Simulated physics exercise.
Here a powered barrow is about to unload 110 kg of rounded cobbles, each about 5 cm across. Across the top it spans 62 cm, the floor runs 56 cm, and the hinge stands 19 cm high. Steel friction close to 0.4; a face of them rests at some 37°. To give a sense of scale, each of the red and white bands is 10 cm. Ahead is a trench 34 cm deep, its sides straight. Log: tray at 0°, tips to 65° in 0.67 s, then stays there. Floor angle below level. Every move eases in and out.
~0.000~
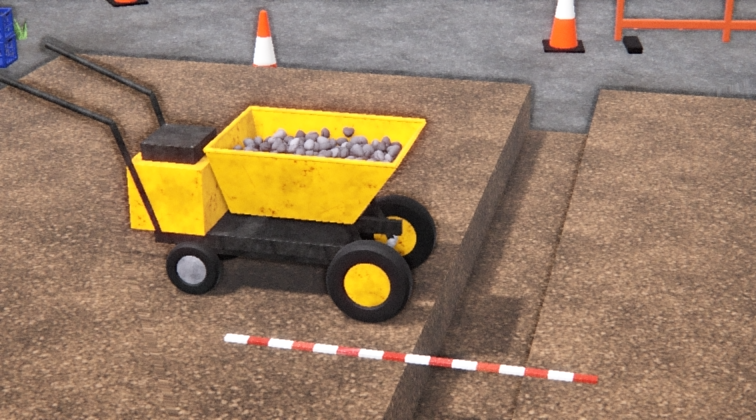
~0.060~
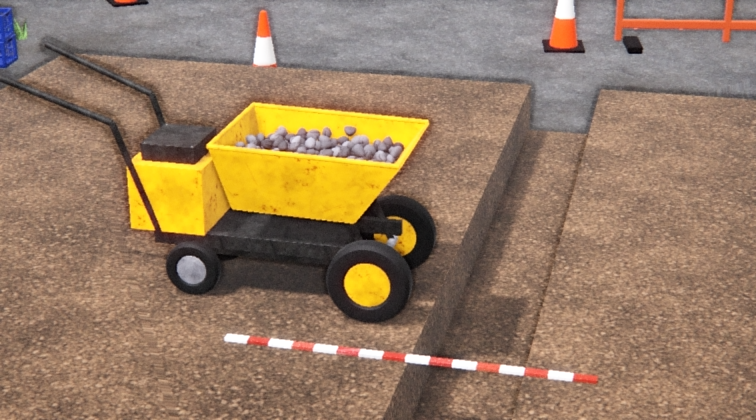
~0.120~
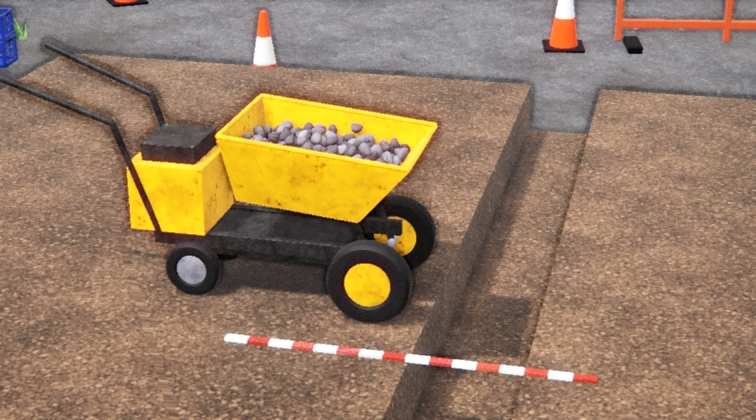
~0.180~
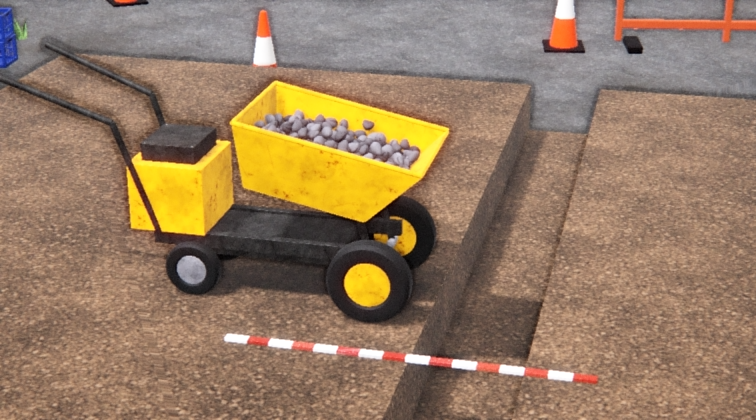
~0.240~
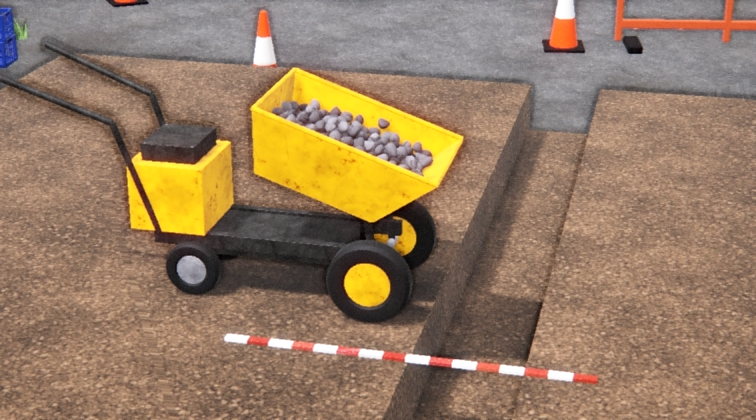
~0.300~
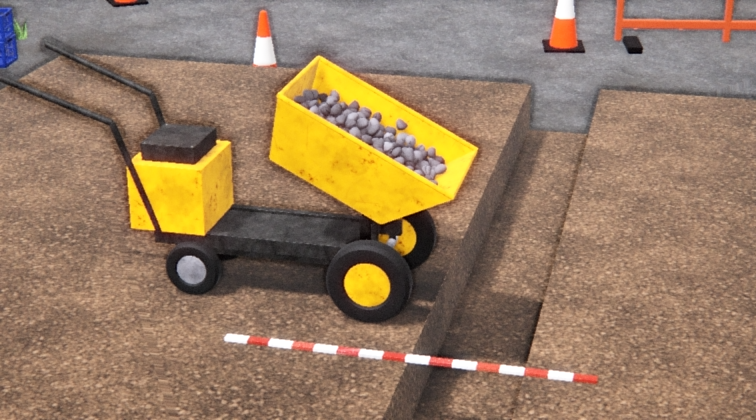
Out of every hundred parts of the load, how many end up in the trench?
Close to 35 in a hundred.
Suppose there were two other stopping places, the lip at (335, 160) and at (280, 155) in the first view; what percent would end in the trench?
From the first place around 75 per cent, from the other around 70.
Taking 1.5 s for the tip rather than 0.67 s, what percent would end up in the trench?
Probably about 50 in a hundred.
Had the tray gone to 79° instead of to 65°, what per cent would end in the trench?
In that case some 30 per cent.
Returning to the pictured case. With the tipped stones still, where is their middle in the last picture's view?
Somewhere near pixel (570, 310).
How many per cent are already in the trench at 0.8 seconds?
By that moment, roughly 5 per cent of the load.
After 0.5 s the floor is at 55°; 100 % in the tray; the foremost stones are at (472, 212).
After 0.8 s the floor is at 65°; 87 % in the tray, 7 % in the trench, 6 % past the trench; the foremost stones are at (565, 284).
After 1.1 s the floor is at 65°; 38 % in the tray, 10 % in the trench, 52 % past the trench; the foremost stones are at (719, 326).
After 3.1 s the floor is at 65°; 10 % in the tray, 35 % in the trench, 55 % past the trench; the foremost stones are past the picture's edge.
